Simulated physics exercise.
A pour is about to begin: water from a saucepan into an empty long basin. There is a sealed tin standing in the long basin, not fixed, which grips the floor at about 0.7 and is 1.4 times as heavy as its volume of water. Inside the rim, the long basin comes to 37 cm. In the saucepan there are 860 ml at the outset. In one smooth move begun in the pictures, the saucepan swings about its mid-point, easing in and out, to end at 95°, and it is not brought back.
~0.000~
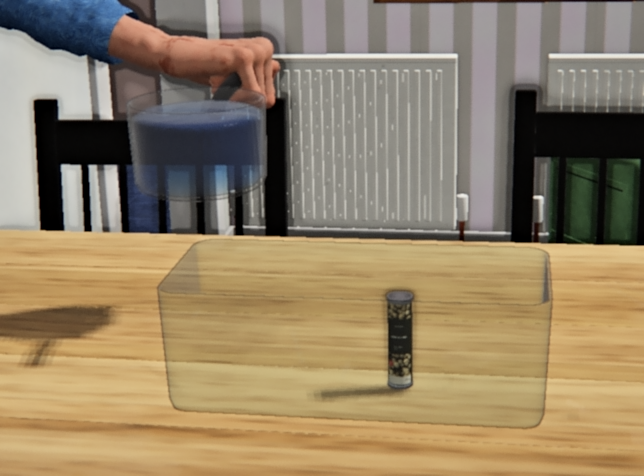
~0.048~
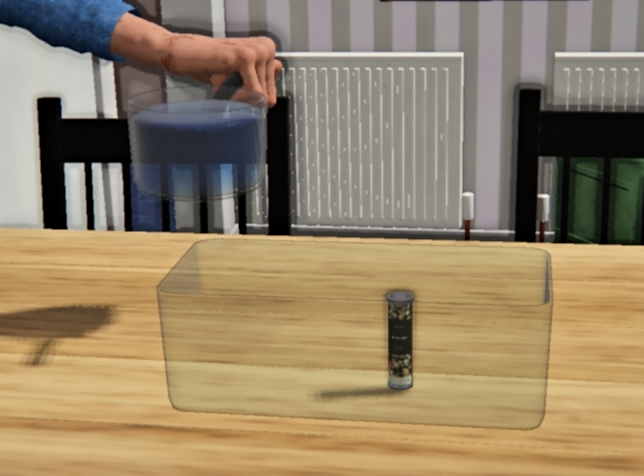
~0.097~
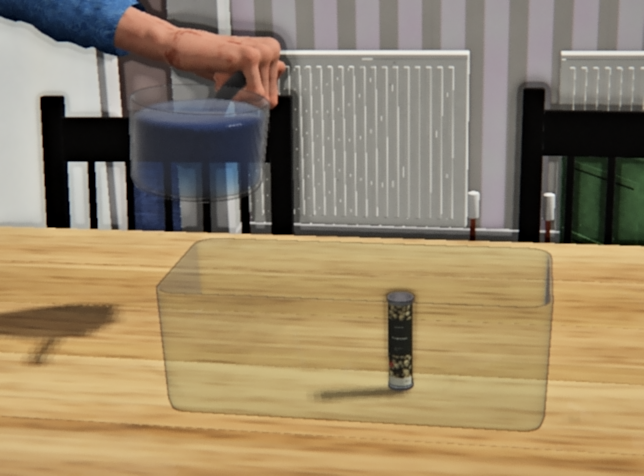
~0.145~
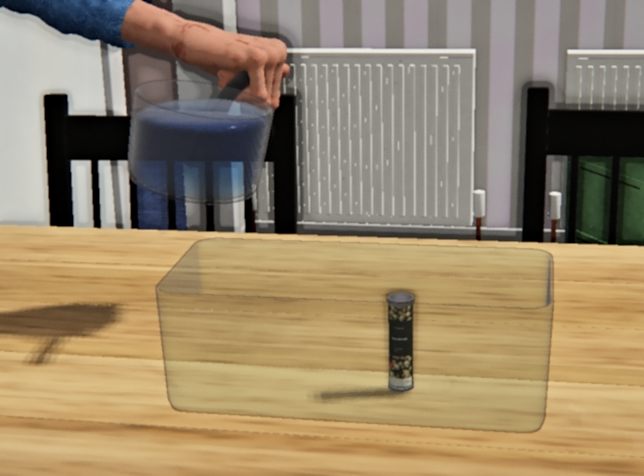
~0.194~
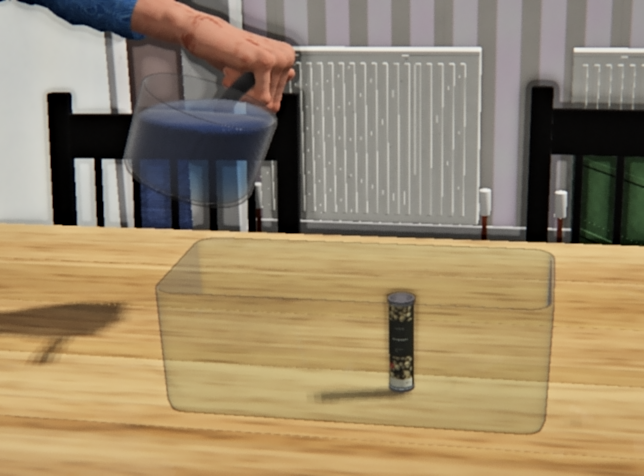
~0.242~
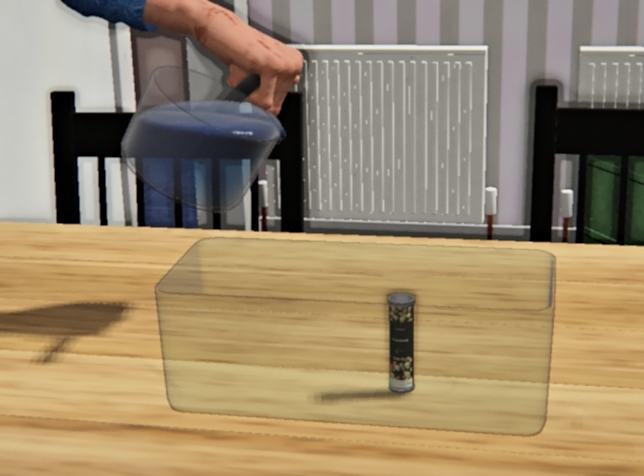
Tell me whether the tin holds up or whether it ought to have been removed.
It is going to cope.
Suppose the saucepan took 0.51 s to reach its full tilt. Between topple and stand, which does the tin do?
Result: Tin upright.
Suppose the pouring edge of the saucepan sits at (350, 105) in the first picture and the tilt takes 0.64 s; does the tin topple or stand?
Then it stays on its base.
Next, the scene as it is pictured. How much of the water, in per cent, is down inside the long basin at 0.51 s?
Near 20 in a hundred.
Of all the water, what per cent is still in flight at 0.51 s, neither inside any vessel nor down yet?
It comes to about 34 percent.
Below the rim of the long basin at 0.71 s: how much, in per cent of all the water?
Some 78 percent of the total.
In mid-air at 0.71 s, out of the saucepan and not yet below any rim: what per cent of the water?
Estimate: Around 9 per cent.
After 0.51 s the tilt is 86° and 46 per cent is still to pour; the tin stands where it began.
After 0.71 s the tilt is 95° and 14 per cent is still to pour; the tin stands where it began.
After 0.92 s the tilt is 95° and 4 per cent is still to pour; the tin stands where it began.
After 1.14 s the tilt is 95° and 1 per cent is still to pour; the tin stands where it began.
In the end the tin stands where it began.
